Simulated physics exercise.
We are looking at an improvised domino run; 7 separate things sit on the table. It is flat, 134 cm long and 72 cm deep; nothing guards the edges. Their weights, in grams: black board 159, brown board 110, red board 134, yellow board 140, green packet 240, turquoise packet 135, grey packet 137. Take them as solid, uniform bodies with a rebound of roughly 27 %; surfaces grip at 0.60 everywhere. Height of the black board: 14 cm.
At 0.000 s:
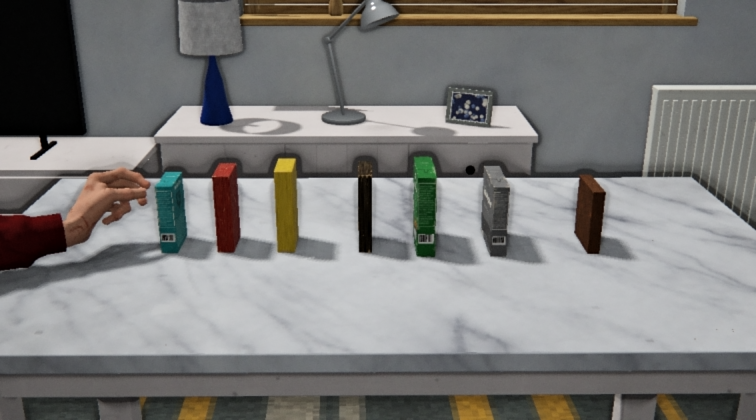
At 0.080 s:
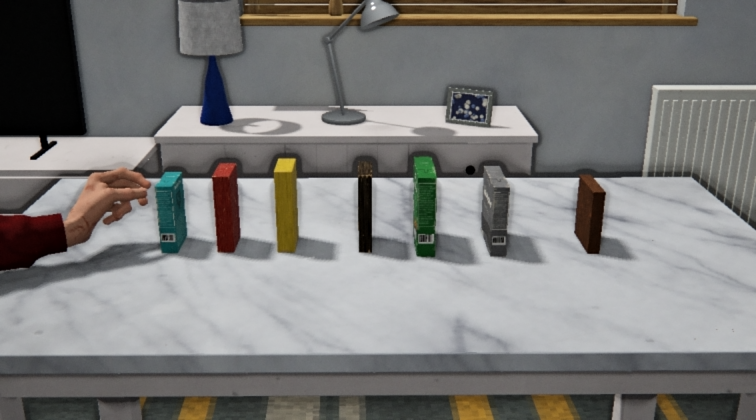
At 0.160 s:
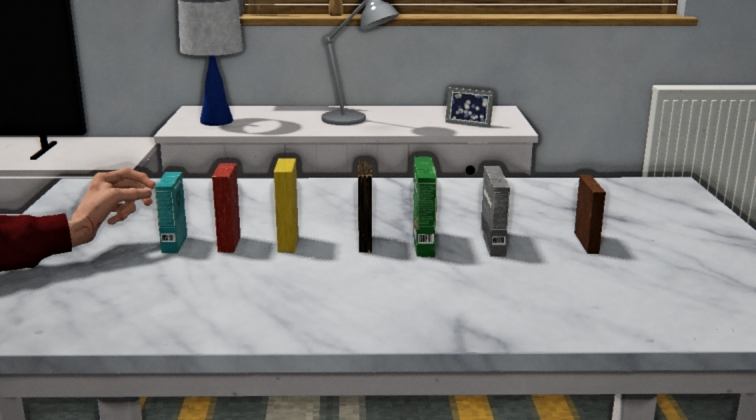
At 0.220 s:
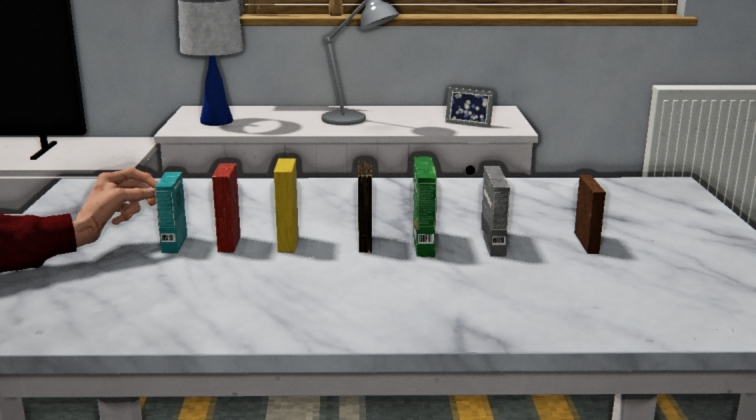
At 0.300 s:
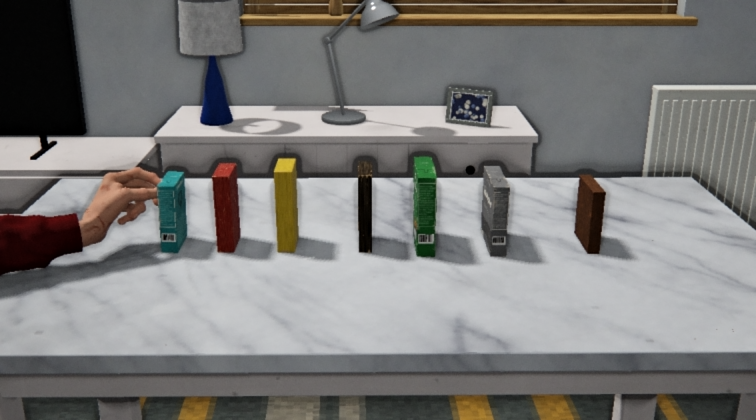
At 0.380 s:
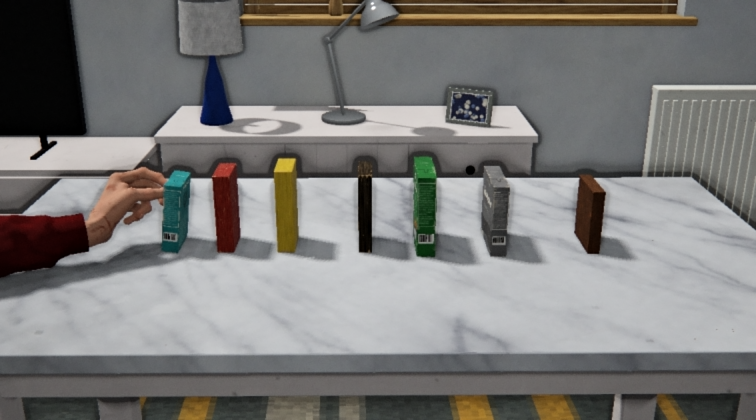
A hand moves right to the turquoise packet and tilts it slightly toward the red board.
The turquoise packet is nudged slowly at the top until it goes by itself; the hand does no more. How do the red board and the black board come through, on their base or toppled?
The red board tips over and the black board tips over.
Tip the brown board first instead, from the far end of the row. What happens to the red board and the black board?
The red board is still upright; the black board is still upright.
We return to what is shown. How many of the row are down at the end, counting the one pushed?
6 of them.
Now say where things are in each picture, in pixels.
The first frame shows red board (227, 208); black board (365, 207).
The second frame shows grey packet (495, 210); yellow board (287, 205).
The third frame shows green packet (424, 206); grey packet (495, 210).
The fourth frame shows yellow board (287, 205); green packet (424, 206).
The fifth frame shows turquoise packet 2° over; grey packet (495, 210); yellow board (287, 205).
The sixth frame shows turquoise packet 7° over; red board (227, 208); black board (365, 207).
Around 0.98 s, turquoise packet 63° over; red board at 45° to upright near (259, 213); yellow board at 15° to upright.
Around 1.28 s, turquoise packet 72° over; red board at 72° to upright near (274, 226); black board at 42° to upright near (396, 212); yellow board at 73° to upright.
Around 1.48 s, turquoise packet 72° over; red board at 72° to upright near (275, 226); black board at 69° to upright near (410, 225); yellow board on its side.
Finally (2.2 s), on their side or leaning hard on the table, black board, red board, yellow board, green packet and grey packet. Final places as that camera would see them, red board near (275, 226), black board near (412, 226).
